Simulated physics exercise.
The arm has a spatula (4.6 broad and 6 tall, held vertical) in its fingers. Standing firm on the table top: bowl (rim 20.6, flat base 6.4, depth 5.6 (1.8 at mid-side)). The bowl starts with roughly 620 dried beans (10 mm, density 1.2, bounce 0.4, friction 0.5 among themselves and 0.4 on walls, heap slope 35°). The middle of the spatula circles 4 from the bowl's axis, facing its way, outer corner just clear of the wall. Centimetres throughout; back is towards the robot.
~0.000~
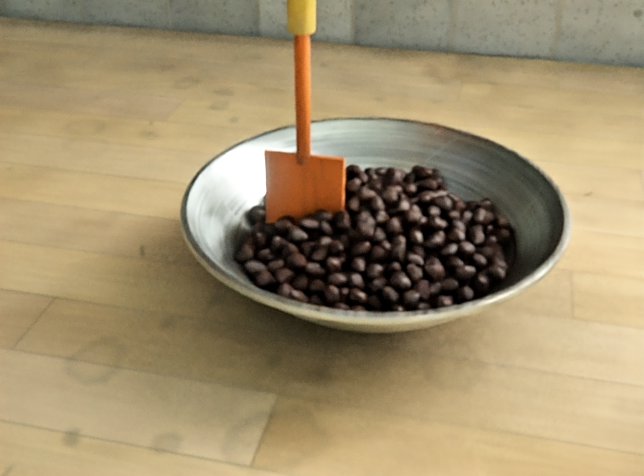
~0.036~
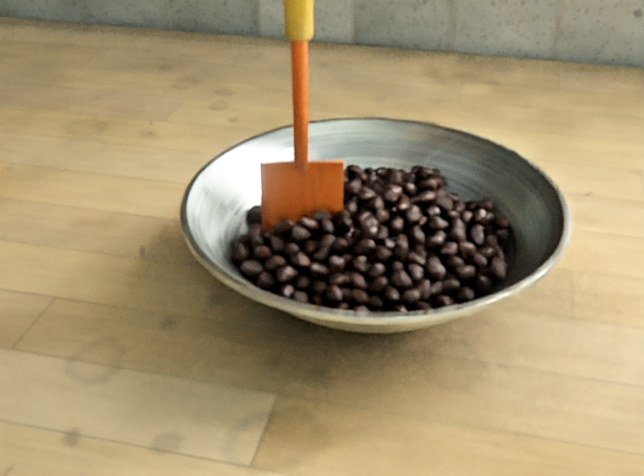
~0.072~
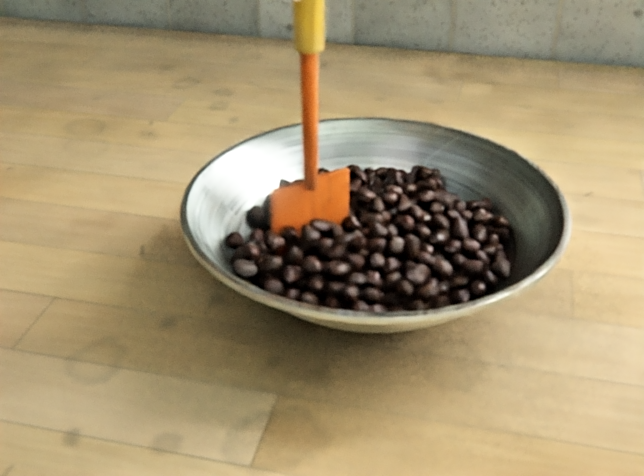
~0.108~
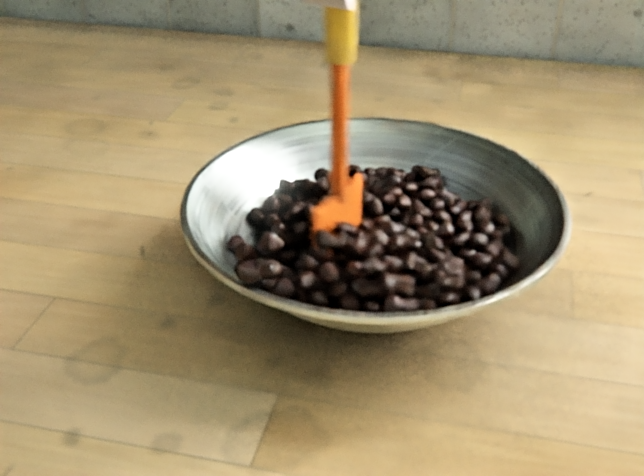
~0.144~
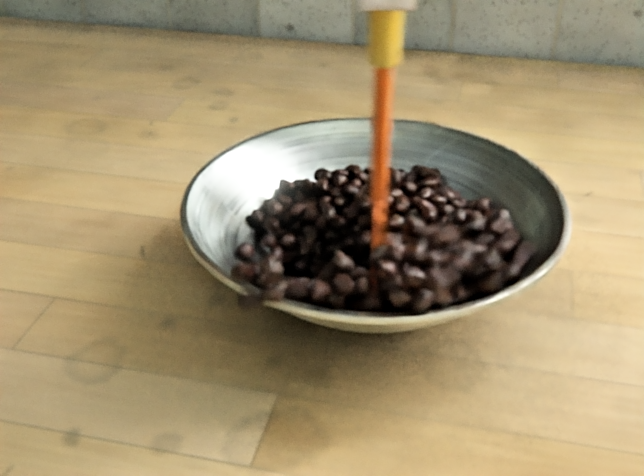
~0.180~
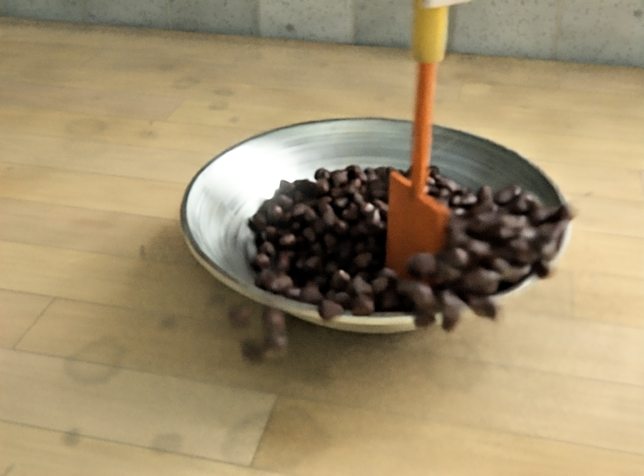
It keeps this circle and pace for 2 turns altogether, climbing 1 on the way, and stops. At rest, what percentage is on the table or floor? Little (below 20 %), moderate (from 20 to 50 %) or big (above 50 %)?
Share on the table or floor: Moderate (from 20 to 50 %).
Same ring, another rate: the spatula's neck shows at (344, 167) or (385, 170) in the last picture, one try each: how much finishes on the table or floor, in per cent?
Some 10 and 20 per cent.
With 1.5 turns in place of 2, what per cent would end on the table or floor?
Then about 30 per cent.
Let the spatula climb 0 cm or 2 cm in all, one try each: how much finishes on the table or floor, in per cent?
About 45 and 25 per cent.
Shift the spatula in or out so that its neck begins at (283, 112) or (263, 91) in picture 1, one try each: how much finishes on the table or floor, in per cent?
About 40 and 15 per cent.
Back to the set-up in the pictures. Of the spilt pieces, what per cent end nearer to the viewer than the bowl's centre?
Some 40 per cent.
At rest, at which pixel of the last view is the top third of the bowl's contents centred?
Near (380, 236).
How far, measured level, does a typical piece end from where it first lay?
Some 9 cm.
After 0.46 s, 1° round, highest piece 8 above the table; 451 in the bowl, 137 on the table or floor, 30 in flight or on the tool.
After 0.73 s, 229° round, highest piece 7 above the table; 420 in the bowl, 195 on the table or floor, 3 in flight or on the tool.
After 1.07 s, 0° round, highest piece 6 above the table; 415 in the bowl, 203 on the table or floor.
After 1.77 s, 0° round, highest piece 6 above the table; 415 in the bowl, 203 on the table or floor.
In the end, 415 in the bowl, 203 on the table or floor. That is 33 % on the table or floor.
